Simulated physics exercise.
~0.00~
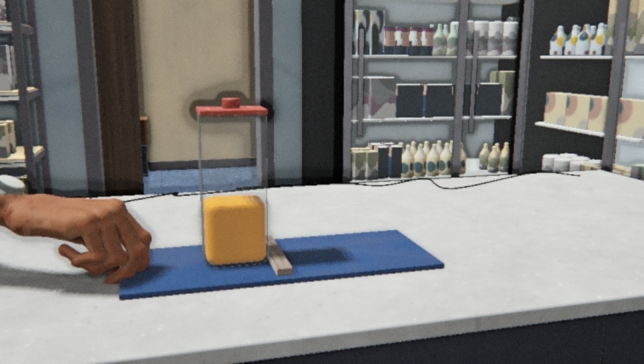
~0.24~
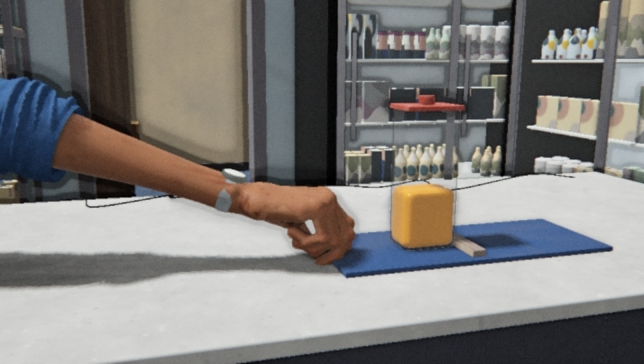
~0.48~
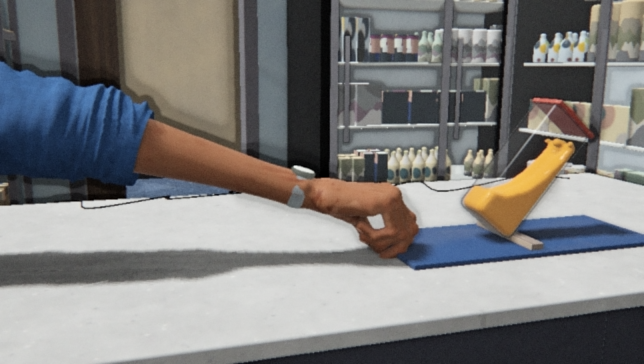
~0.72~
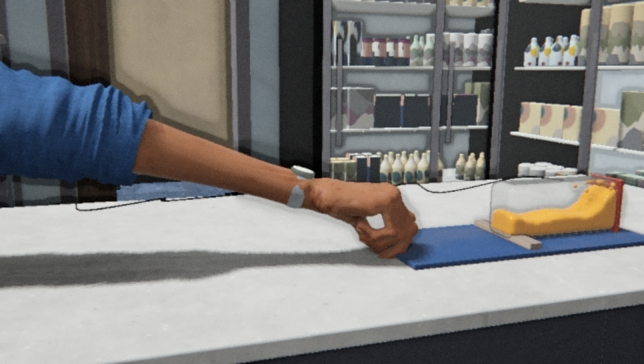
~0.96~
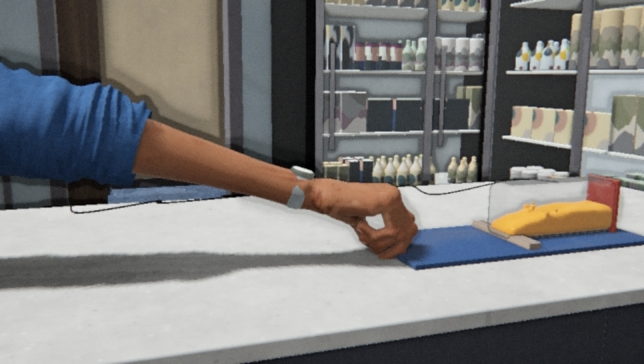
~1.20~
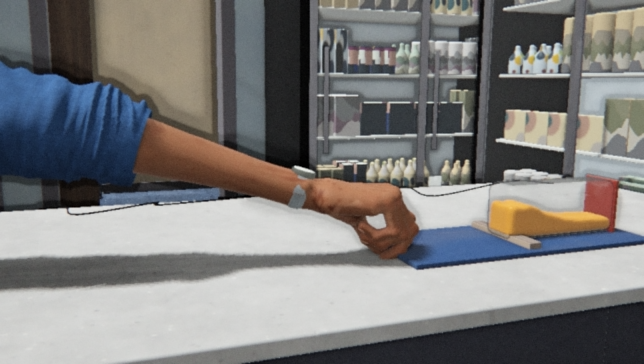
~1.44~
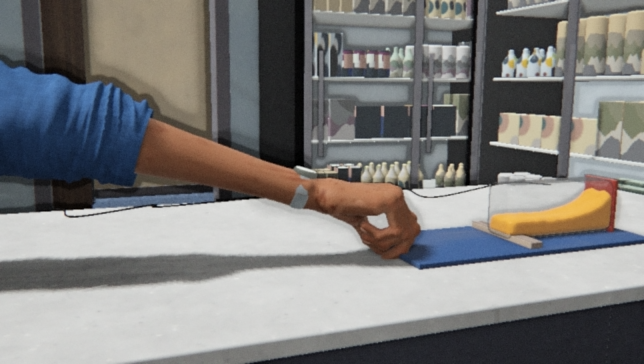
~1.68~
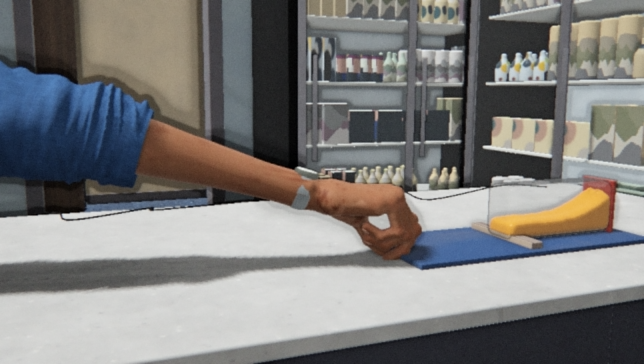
A hand slid a blue board to the right along a white counter, carrying a clear, red-capped container of orange juice, until the board stopped and the container tipped over a small batten and ended up on its side, the juice sloshing inside.
